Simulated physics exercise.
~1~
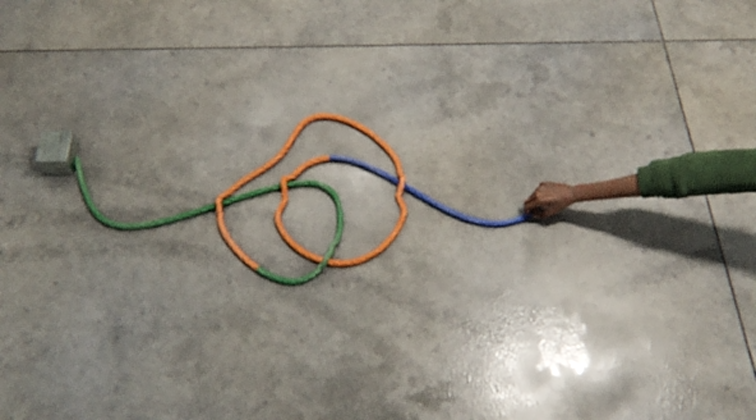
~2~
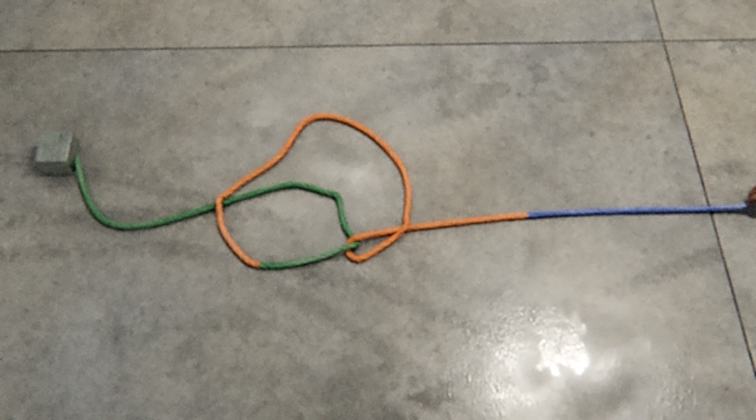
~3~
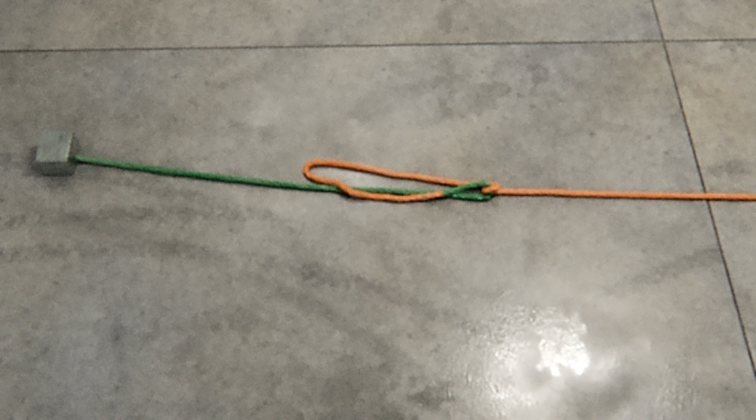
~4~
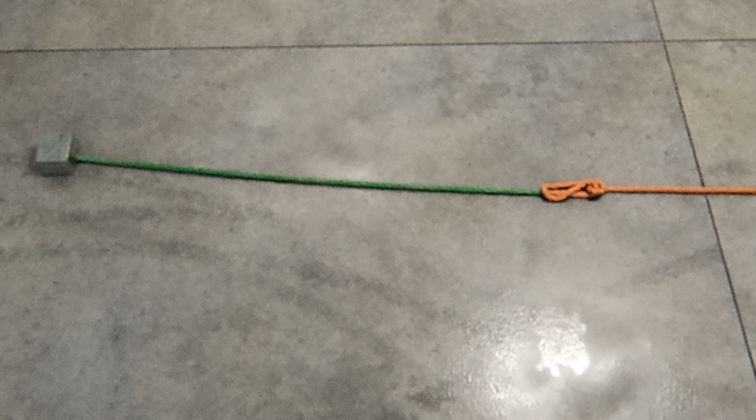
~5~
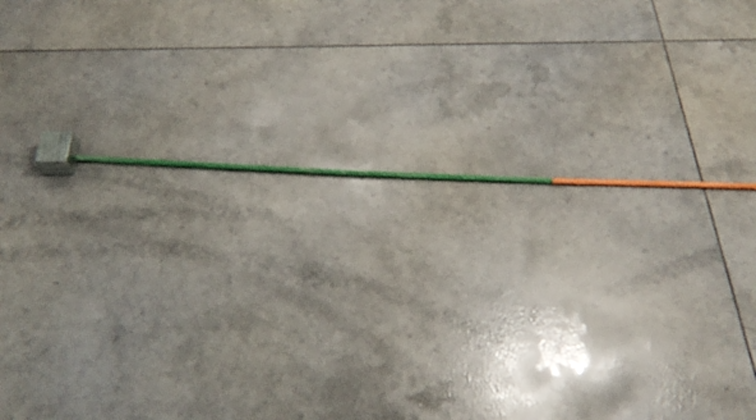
Looped green, orange and blue rope tied to a block being pulled right by a hand, bunching small, then running straight.
